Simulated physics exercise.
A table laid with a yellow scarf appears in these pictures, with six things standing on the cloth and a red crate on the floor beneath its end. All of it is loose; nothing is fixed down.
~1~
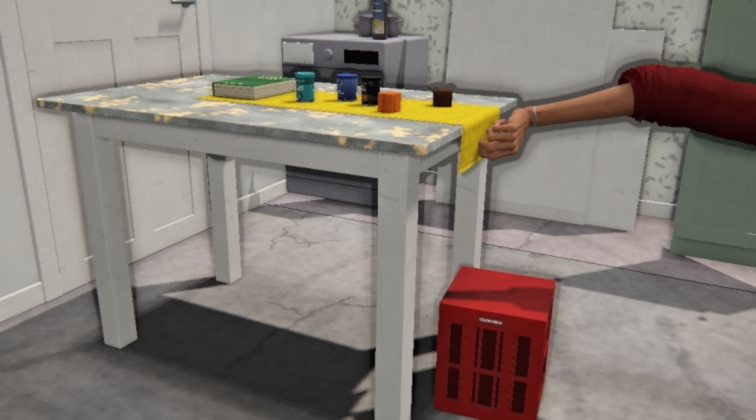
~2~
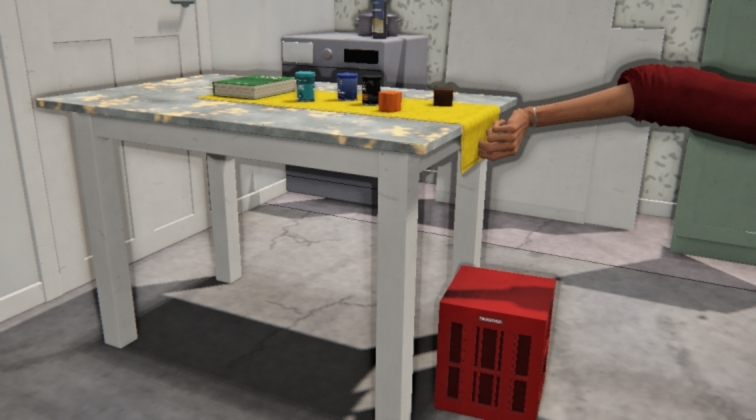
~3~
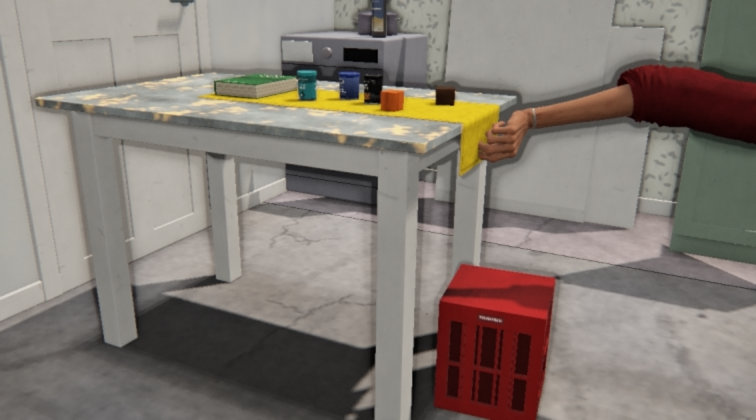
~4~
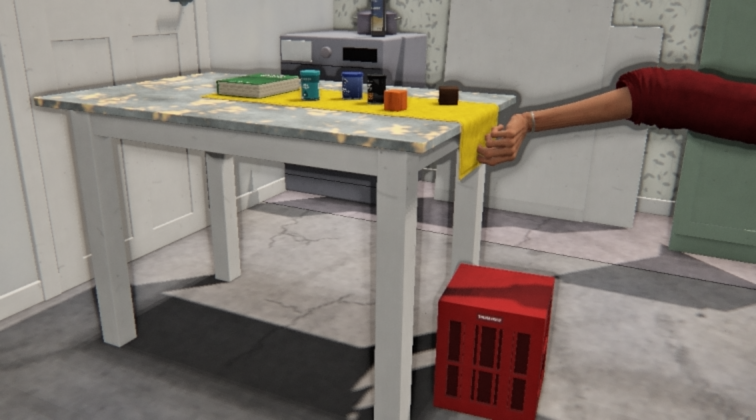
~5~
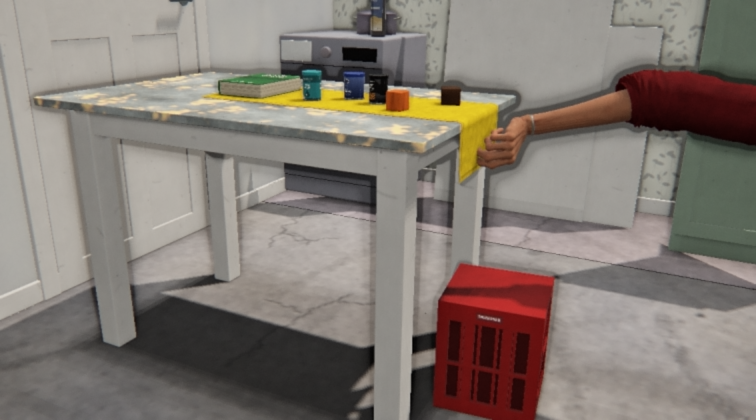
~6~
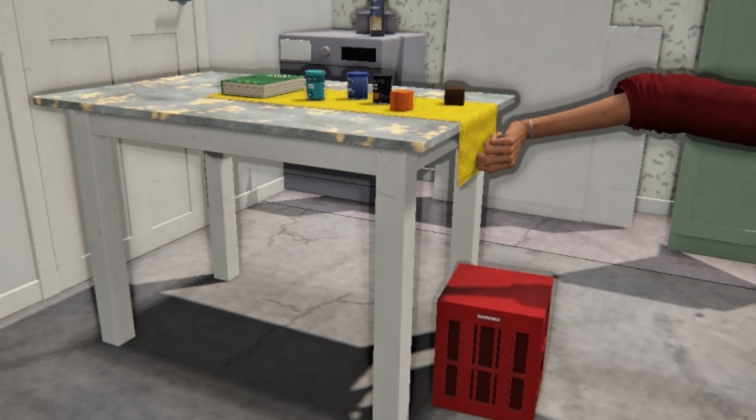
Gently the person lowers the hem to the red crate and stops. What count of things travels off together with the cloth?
A count of three.
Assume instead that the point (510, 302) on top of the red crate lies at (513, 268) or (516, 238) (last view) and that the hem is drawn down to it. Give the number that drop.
Totals 2, 1.
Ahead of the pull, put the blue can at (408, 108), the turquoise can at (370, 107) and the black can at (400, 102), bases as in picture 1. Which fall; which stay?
Outcome: Blue can is gone, turquoise can is gone, black can is gone.
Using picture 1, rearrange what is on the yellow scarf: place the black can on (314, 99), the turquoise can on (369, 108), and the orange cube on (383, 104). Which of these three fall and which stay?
As for the black can, it holds its spot; the turquoise can, it leaves the top; the orange cube, it leaves the top.
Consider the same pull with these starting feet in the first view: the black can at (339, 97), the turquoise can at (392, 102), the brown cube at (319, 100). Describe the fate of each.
The black can remains up; the turquoise can is carried off; the brown cube does not fall.
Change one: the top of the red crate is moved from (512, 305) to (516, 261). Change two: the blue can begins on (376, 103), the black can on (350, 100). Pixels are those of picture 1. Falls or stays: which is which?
The blue can stays put; the black can stays put.
Early on, hem near (474, 250); brown cube gone.
Midway, hem on the crate; brown cube, orange cube and black can gone.
Finally, hem on the crate; brown cube, orange cube and black can gone. Over the edge go three.
